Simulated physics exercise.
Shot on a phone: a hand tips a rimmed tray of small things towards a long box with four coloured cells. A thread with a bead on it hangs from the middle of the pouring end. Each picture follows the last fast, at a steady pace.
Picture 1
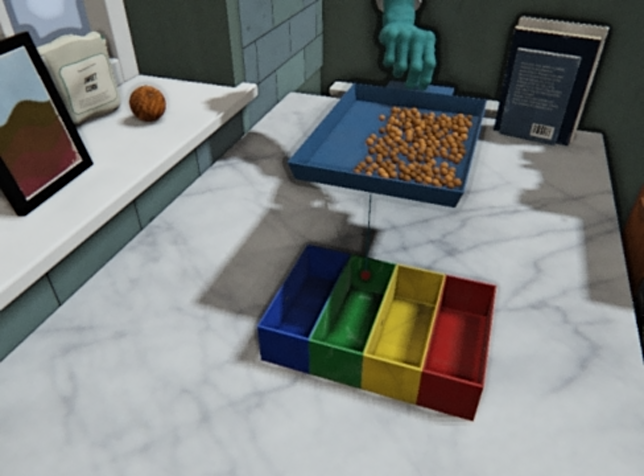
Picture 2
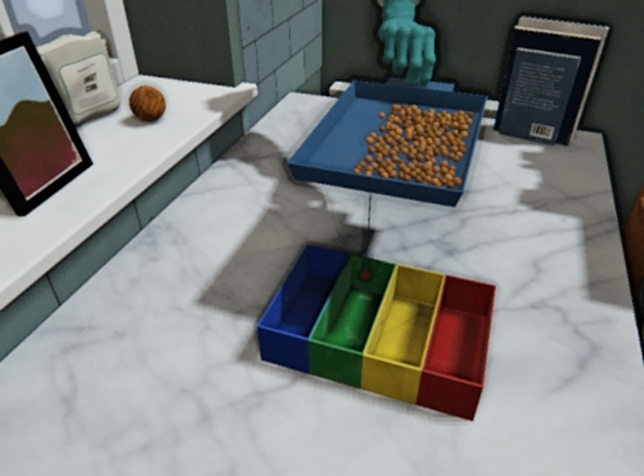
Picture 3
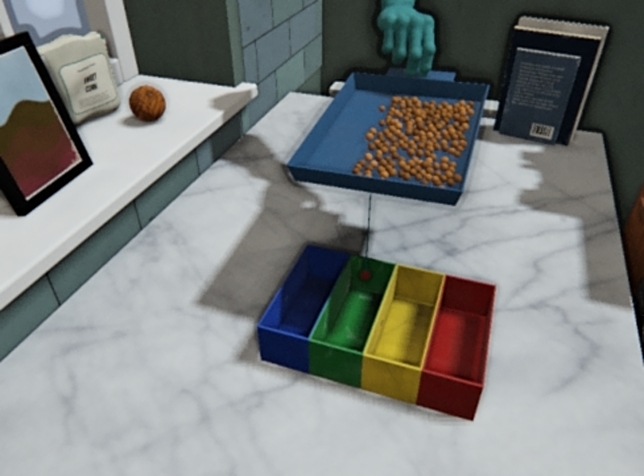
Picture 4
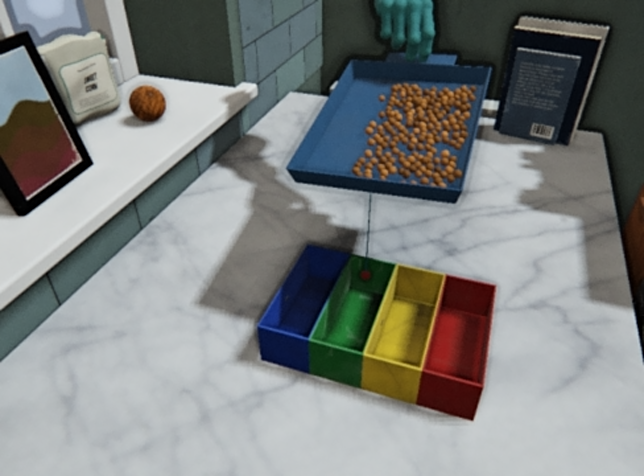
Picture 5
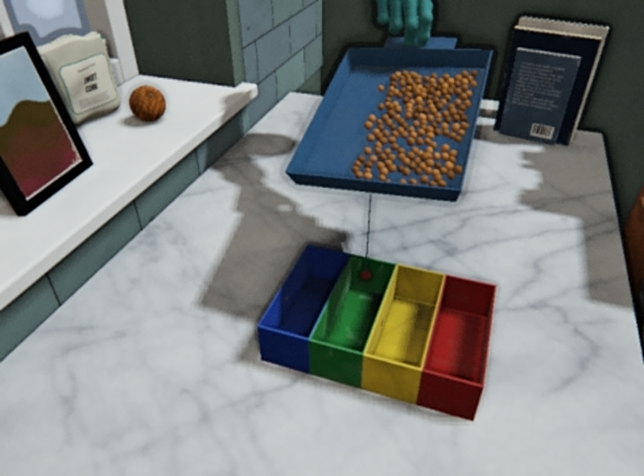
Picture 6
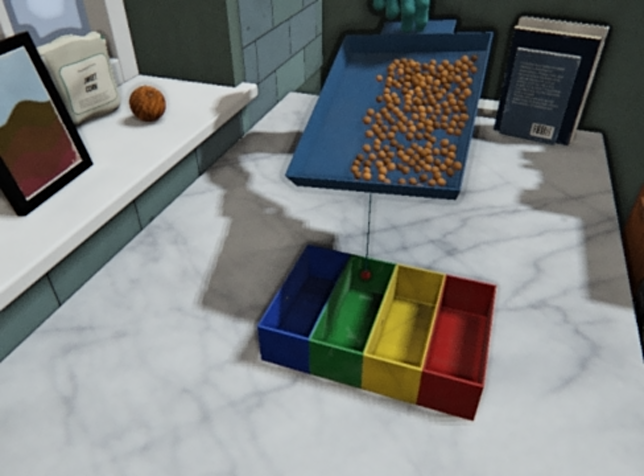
A teal hand raising the far end of a blue tray of roasted chickpeas, tilting it towards a box with four coloured cells.
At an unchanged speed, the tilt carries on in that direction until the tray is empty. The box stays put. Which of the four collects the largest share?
The blue one.
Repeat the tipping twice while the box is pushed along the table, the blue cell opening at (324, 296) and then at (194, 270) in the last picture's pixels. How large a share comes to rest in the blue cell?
It would be roughly 40 per cent, followed by roughly 0 per cent.
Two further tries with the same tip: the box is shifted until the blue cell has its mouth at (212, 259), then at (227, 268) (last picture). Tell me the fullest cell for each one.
The answer is the yellow cell for the first try and the yellow one for the second.
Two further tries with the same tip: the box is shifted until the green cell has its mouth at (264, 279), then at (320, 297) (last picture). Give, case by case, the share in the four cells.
You'd get 90 per cent first and 100 per cent second.
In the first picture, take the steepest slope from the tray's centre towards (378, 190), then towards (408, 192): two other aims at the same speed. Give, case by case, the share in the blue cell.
Close to 20 percent first and close to 0 percent second.
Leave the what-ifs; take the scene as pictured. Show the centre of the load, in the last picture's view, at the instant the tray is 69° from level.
I'd put the middle close to (349, 159).
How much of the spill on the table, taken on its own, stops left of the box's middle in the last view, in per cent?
Roughly 100 in a hundred.
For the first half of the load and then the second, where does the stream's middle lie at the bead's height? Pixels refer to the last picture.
Around (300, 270), followed by around (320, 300).
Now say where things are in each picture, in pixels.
Corners of the pouring end near (295, 160) and (458, 188), level; middle of the load near (422, 142), roasted chickpeas; bead on its thread near (366, 275); blue cell near (284, 347); green cell near (336, 361); yellow cell near (391, 376); red cell near (449, 392), in the first frame.
Corners of the pouring end near (294, 161) and (458, 188), level; middle of the load near (422, 140), in the second frame.
Corners of the pouring end near (293, 163) and (458, 187), tipped barely, lowest at the left corner; middle of the load near (422, 135), in the third frame.
Corners of the pouring end near (293, 166) and (457, 186), tipped a little, lowest at the left corner; middle of the load near (422, 126), in the fourth frame.
Corners of the pouring end near (292, 169) and (456, 185), tipped clearly, lowest at the left corner; middle of the load near (422, 118), in the fifth frame.
Corners of the pouring end near (291, 172) and (455, 185), tipped clearly, lowest at the left corner; middle of the load near (421, 110); blue cell near (284, 347); green cell near (336, 361); yellow cell near (391, 376); red cell near (449, 392), in the sixth frame.
Shortly afterwards, tray tipped steeply; all but a few on the tray; only a few falling or outside the box.
Next, tray tipped past a quarter turn; the bulk on the tray; a little in the blue cell; a little falling or outside the box.
Some moments later, tray tipped past a quarter turn; near half in the blue cell; near a quarter in the green cell; a little in the yellow cell; near a quarter falling or outside the box.
In the end, tray tipped past a quarter turn; near half in the blue cell; near a quarter in the green cell; a little in the yellow cell; none at all in the red cell; near a quarter outside the box.
